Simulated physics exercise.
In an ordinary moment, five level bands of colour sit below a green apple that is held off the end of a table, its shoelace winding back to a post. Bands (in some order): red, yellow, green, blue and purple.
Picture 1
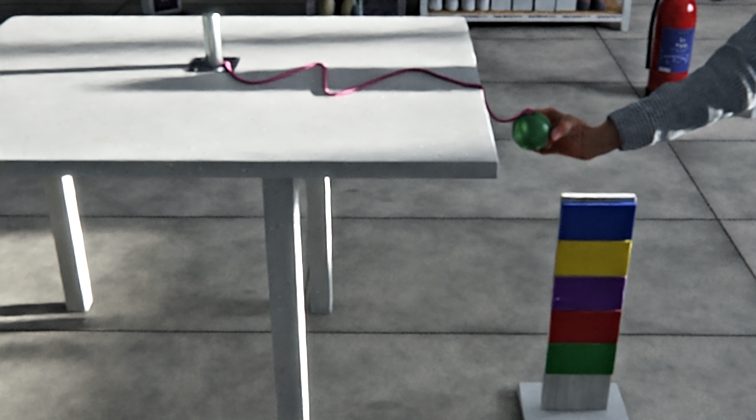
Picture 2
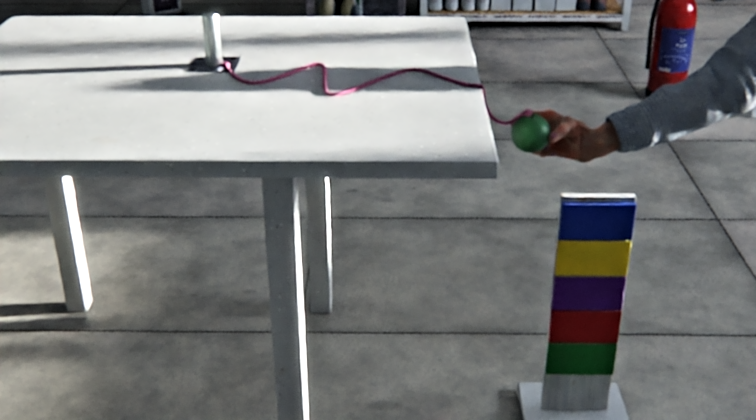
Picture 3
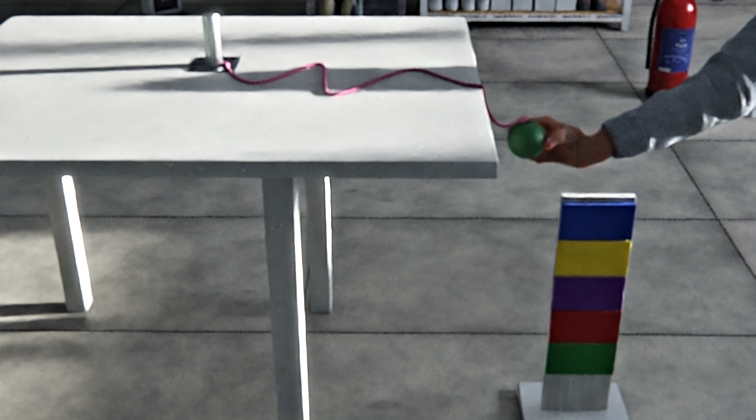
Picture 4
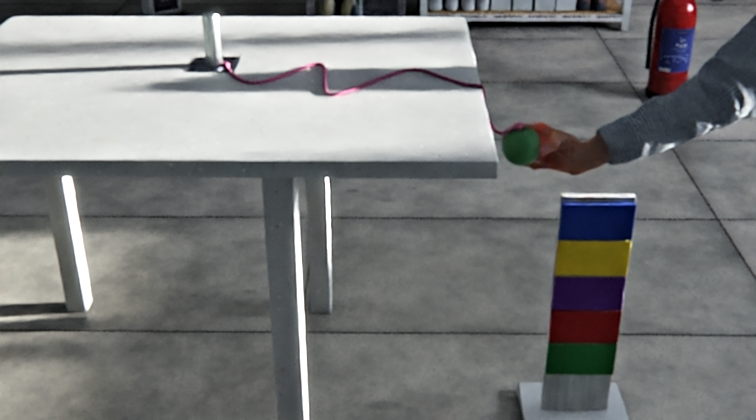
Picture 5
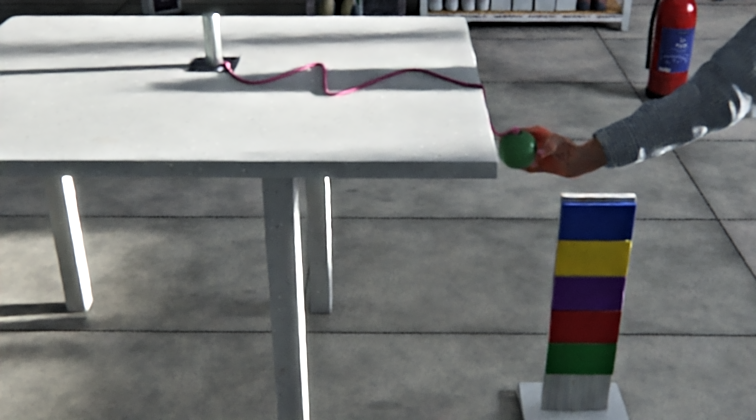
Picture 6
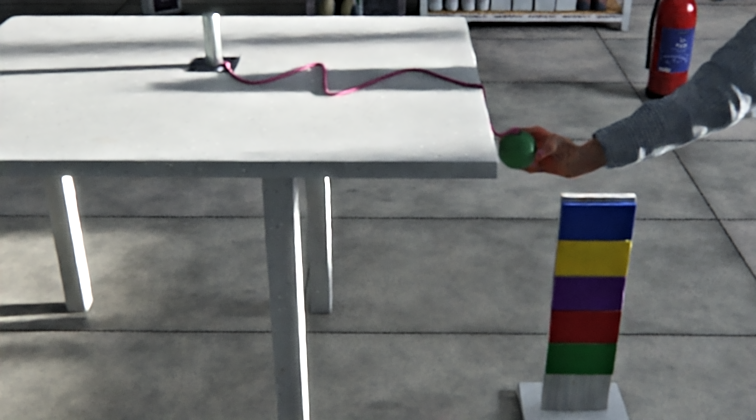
We see a hand holding a green apple off the right end of a white table, a reddish lace winding from it to a post, above a board of coloured bands, as the hand moves slightly down and left.
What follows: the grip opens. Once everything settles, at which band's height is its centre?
Its centre settles level with the red band.
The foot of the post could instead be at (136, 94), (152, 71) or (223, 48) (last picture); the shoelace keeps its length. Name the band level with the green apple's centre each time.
Post by post, in the given order: Purple; purple; red.
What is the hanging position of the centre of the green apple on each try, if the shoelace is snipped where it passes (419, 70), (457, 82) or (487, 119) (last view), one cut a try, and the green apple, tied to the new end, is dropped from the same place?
The three cuts give roughly (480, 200), (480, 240) and (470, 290) respectively.
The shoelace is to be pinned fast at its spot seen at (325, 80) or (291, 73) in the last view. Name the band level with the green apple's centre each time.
For the first place it's yellow, and for the second purple.
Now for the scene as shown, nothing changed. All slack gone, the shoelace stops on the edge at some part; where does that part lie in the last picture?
Location: About (347, 92).
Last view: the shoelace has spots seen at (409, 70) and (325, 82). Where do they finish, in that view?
At (477, 170) for the first, at (430, 79) for the second.
Soon after, apple near (489, 308); level with red.
Then, apple near (456, 312); level with red.
At rest, apple near (468, 318); level with red. Its middle rests at the red band.
